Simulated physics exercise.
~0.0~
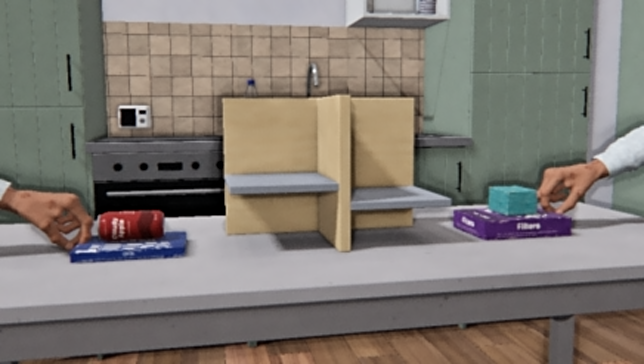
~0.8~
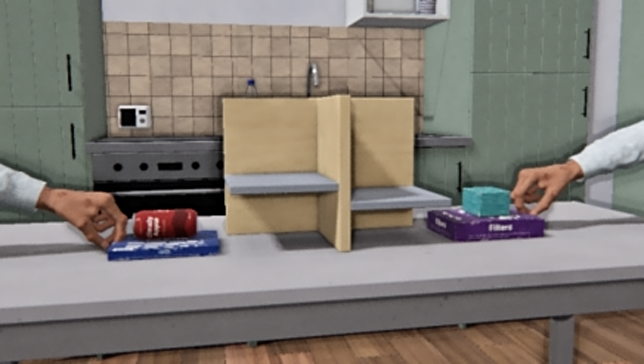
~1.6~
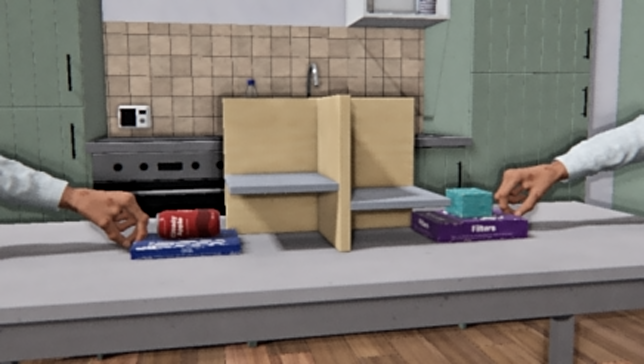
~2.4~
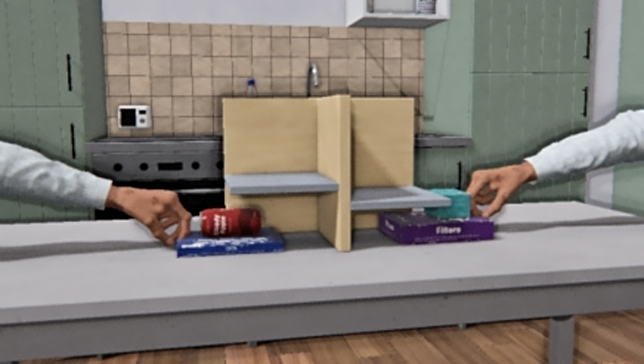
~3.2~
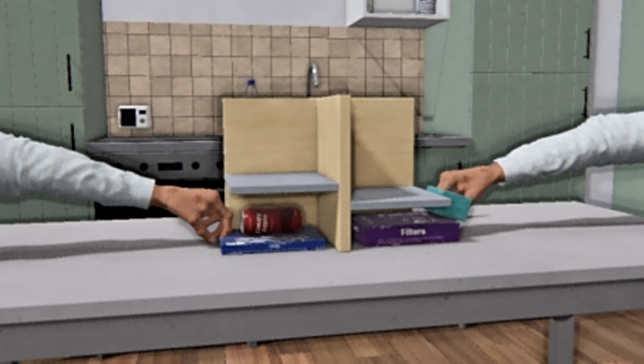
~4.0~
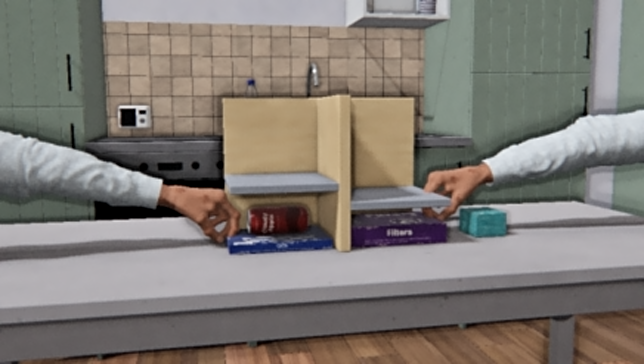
In a kitchen with green cabinets and a tiled wall, two hands rest at opposite ends of a grey table, with a wooden stand holding low grey shelves between them. The left hand slides a blue packet carrying a red can on its side to the right, while the right hand slides a purple box topped with a turquoise block to the left. The can passes beneath the left shelf on its packet. On the other side, the block meets the shelf edge and tips as the box continues underneath. Finally, the can lies under its shelf, and the block sits on the table to the right of the box.
